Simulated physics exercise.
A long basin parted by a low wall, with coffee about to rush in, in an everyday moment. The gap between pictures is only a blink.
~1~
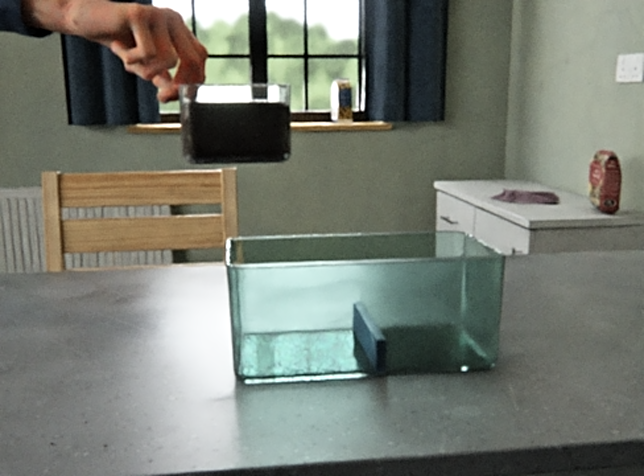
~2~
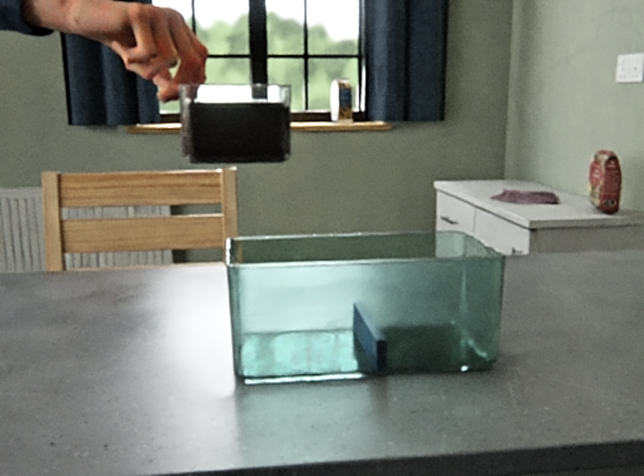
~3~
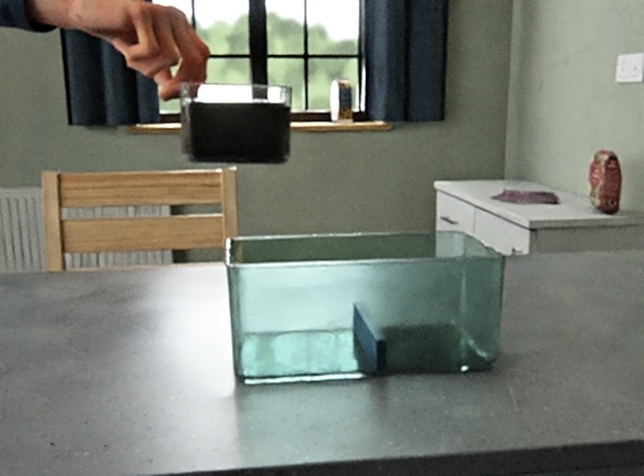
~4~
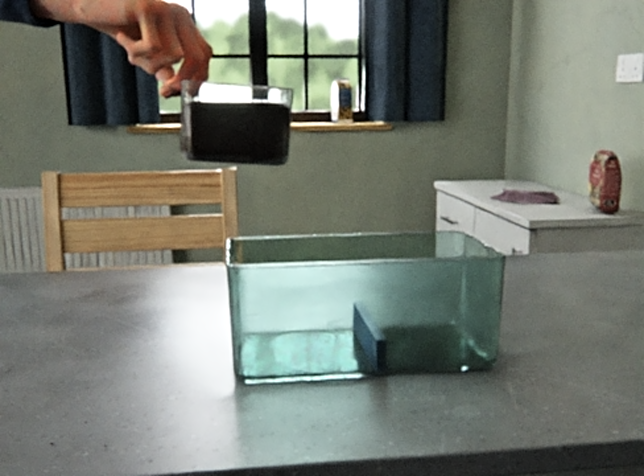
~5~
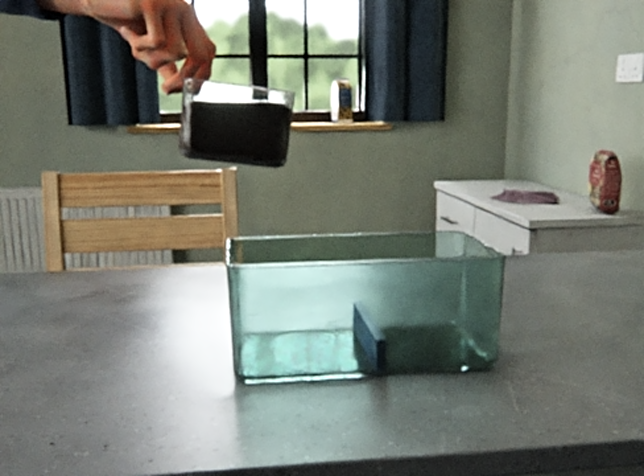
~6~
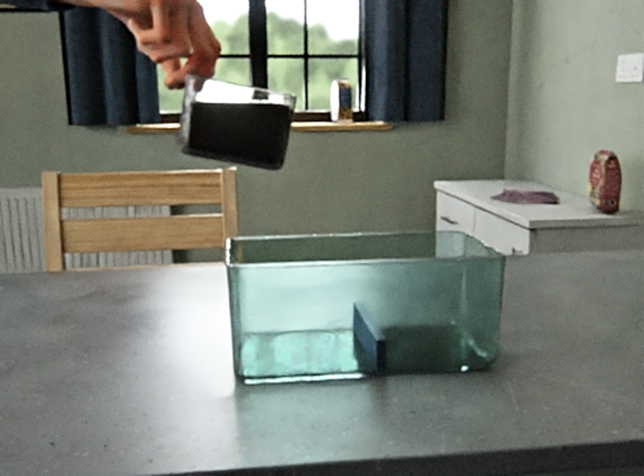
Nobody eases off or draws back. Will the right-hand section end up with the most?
The fullest part is going to be the left one.
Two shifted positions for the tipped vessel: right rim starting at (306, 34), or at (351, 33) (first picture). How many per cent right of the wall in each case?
First try 65 %, second try 90 %.
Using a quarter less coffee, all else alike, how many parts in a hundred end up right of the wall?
It should come out close to 10 per cent.
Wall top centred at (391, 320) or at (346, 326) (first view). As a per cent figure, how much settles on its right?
Record: Case 1 near 5 %, case 2 near 65 %.
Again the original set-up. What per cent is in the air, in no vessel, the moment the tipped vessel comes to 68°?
I'd put it at roughly 30 percent of it.
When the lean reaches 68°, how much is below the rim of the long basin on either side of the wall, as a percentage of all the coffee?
The left part holds 5 percent and the right part 0 percent.
A moment on, the tilt is 68° and 65 per cent is still to pour, 6 is left of the wall and 0 right of it.
Next, the tilt is 101° and 14 per cent is still to pour, 37 is left of the wall and 37 right of it.
Then the tilt is 105° and 1 per cent is still to pour, 59 is left of the wall and 38 right of it.
Later the tilt is 105° and 0 per cent is still to pour, 62 is left of the wall and 38 right of it.
Finally, 62 per cent lies left of the wall, 38 right of it and 0 outside.
